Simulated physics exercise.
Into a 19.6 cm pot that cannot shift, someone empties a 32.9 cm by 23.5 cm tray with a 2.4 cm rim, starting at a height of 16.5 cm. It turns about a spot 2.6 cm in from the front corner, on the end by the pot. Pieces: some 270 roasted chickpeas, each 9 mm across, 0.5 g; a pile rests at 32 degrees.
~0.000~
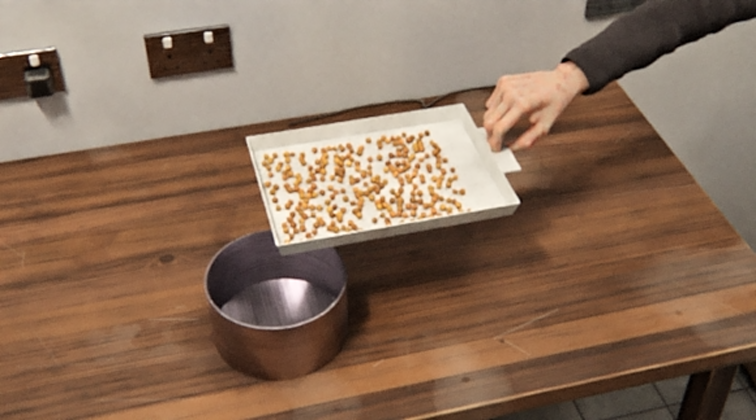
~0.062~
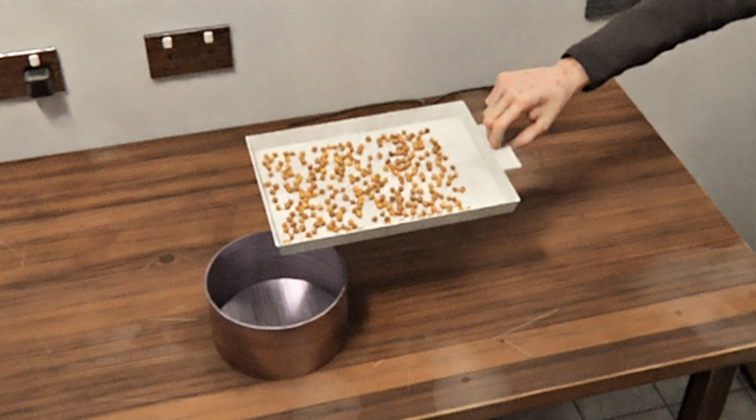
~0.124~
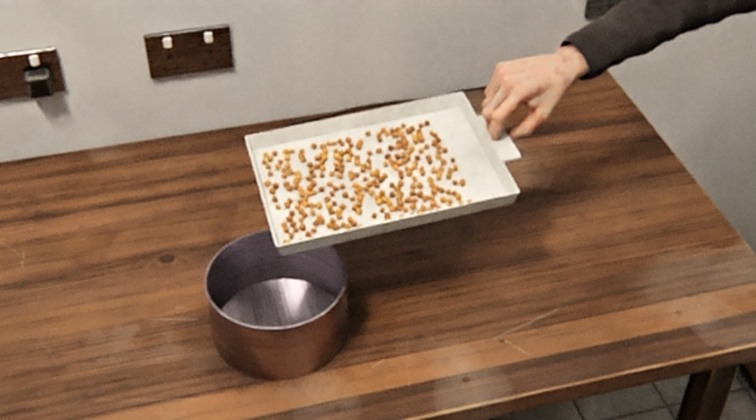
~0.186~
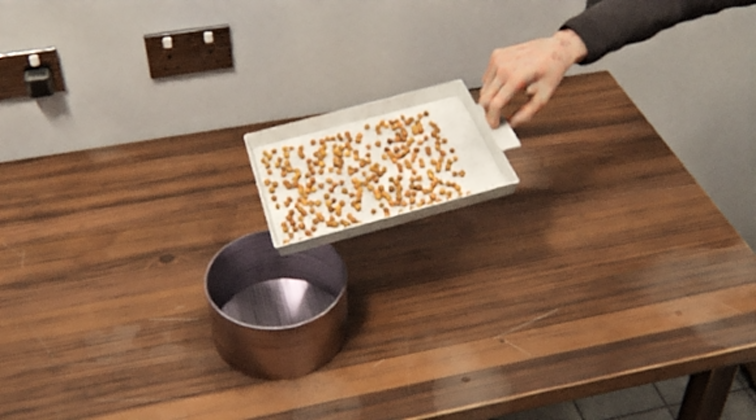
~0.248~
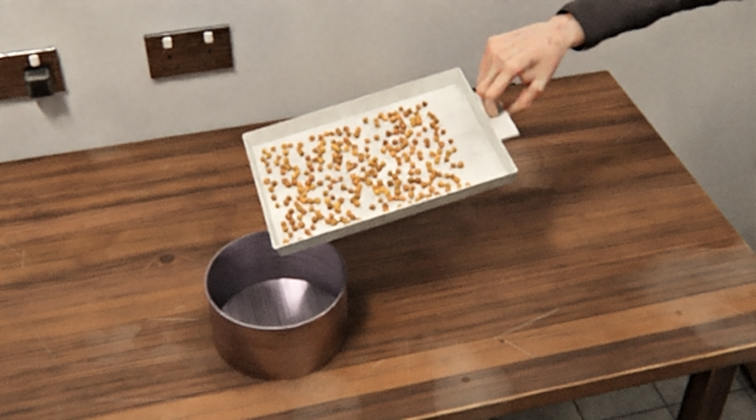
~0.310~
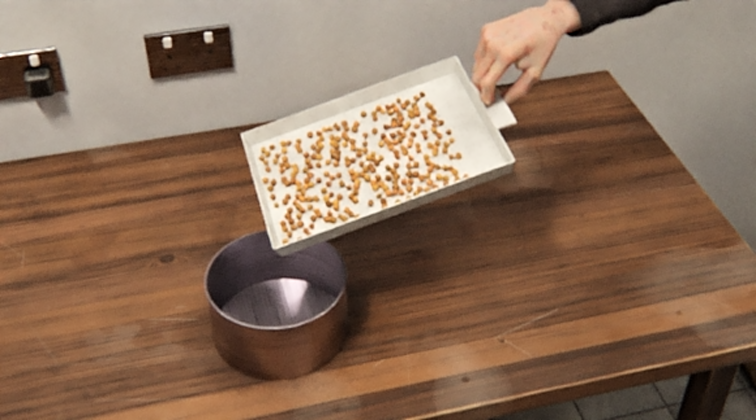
A hand raises the right end of a white tray of chickpeas, tilting it left.
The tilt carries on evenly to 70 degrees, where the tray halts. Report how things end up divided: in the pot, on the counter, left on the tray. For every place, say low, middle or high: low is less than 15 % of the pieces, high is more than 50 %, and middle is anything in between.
Here is the split: Pot: Low; counter: Low; tray: High.
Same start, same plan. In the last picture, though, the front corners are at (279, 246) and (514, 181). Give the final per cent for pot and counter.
Final per cent - pot 5, counter 0.
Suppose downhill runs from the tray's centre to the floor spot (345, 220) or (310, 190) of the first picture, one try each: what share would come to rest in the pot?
Near 5 and 0 per cent, in that order.
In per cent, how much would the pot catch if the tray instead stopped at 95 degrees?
Share in the pot: Around 75 %.
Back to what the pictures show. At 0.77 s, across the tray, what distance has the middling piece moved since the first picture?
Displacement on the tray: About 9 cm.
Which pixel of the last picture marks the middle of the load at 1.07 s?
Somewhere about (275, 188) in the last view.
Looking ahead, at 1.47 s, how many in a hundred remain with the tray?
Around 95 percent of it.
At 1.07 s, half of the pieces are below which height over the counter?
About 22 centimetres.
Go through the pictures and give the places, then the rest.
Tray tilt 0 degrees, front corners at (281, 242) and (514, 201); middle of the pieces at (366, 184); pot at (276, 276), in the first frame.
Tray tilt 1 degrees, front corners at (281, 242) and (514, 198); middle of the pieces at (366, 183), in the second frame.
Tray tilt 4 degrees, front corners at (280, 242) and (514, 190), lowest corner left front; middle of the pieces at (365, 179), in the third frame.
Tray tilt 7 degrees, front corners at (279, 243) and (513, 179), lowest corner left front; middle of the pieces at (364, 174), in the fourth frame.
Tray tilt 11 degrees, front corners at (278, 243) and (511, 169), lowest corner left front; middle of the pieces at (363, 169), in the fifth frame.
Tray tilt 15 degrees, front corners at (277, 244) and (509, 159), lowest corner left front; middle of the pieces at (361, 164); pot at (276, 276). The tray's pace is about 60 degrees a second, in the sixth frame.
After 0.77 s, tilt 41 degrees; the tray holds 100 %, the pot 0 %.
After 1.07 s, tilt 59 degrees; the tray holds 100 %, the pot 0 %.
Then, at 1.47 s, tilt 70 degrees; the tray holds 95 %, the pot 5 %.
By 1.8 s all is still; pot 5 %, counter 0 %, tray 95 %.
